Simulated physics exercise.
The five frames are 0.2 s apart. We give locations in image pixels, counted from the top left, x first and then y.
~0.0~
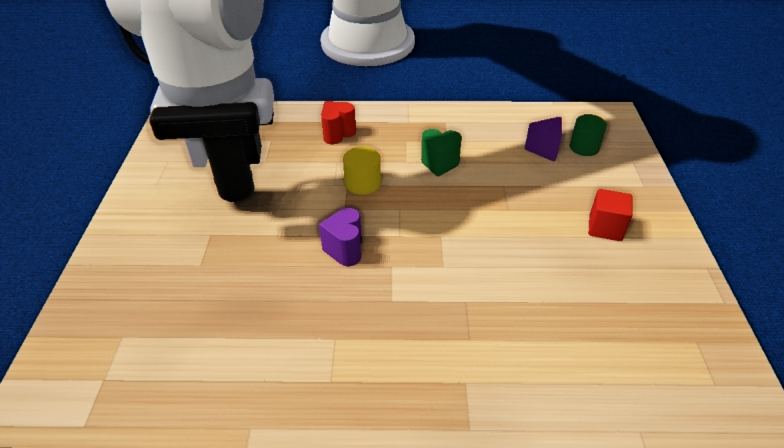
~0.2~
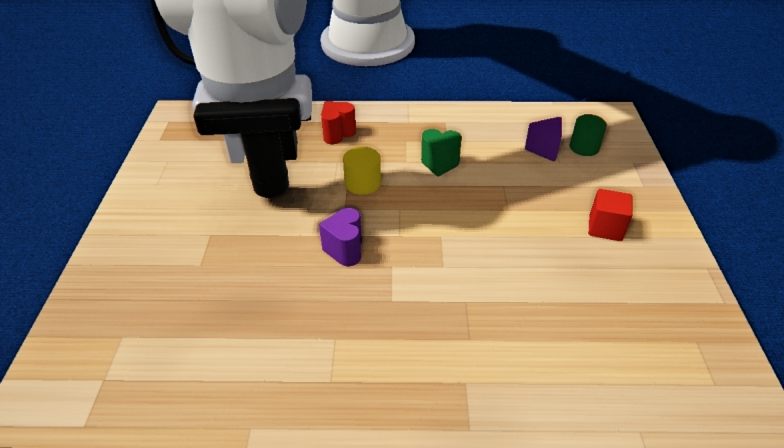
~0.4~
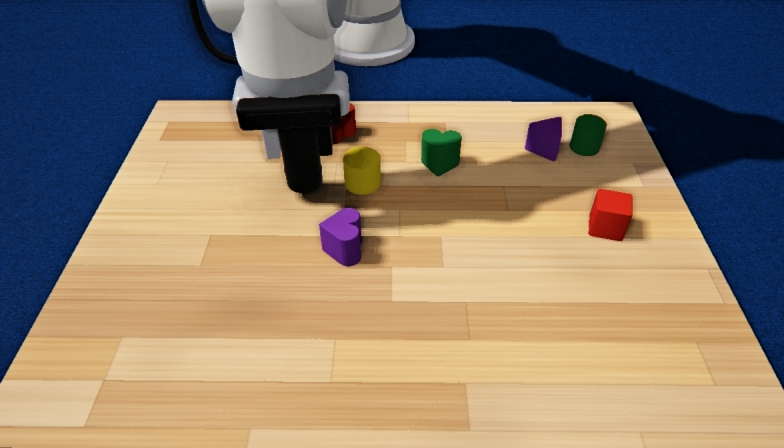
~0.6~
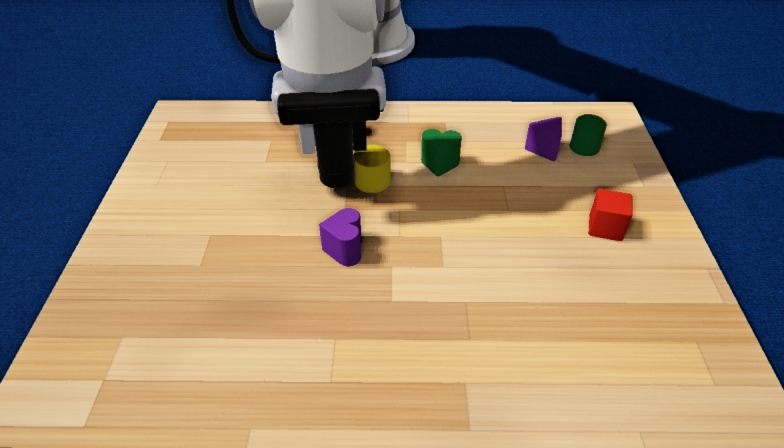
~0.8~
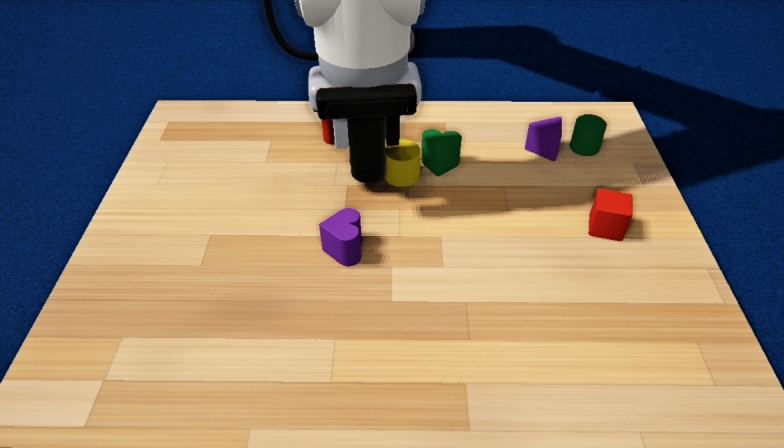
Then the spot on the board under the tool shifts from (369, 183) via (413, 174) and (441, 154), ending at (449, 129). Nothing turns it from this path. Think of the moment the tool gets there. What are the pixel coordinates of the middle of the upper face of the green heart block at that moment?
The middle of its top is at (519, 118).
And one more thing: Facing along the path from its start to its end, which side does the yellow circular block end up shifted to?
Shifted right.
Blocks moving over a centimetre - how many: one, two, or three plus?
Total moved: Two.
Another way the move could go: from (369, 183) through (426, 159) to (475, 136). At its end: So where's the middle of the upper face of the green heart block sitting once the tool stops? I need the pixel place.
The green heart block ends near (538, 133).
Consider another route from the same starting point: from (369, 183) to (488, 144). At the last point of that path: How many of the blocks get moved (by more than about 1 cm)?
The push will move three blocks or more.
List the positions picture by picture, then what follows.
The first picture shows tool's lower end at (237, 191); yellow circular block at (362, 157); green heart block at (442, 138).
The second picture shows tool at (272, 187); blocks still.
The third picture shows tool at (305, 183); blocks still.
The fourth picture shows tool at (337, 178); yellow circular block at (372, 155).
The fifth picture shows tool at (368, 173); yellow circular block at (402, 149); green heart block at (442, 138).
On the path given first. One third of the way, tool at (414, 164); yellow circular block at (446, 139); green heart block at (473, 129).
Two thirds of the way, tool at (442, 144); yellow circular block at (477, 125); green heart block at (508, 119).
At the end, tool at (450, 120); yellow circular block at (482, 113); green heart block at (519, 118).
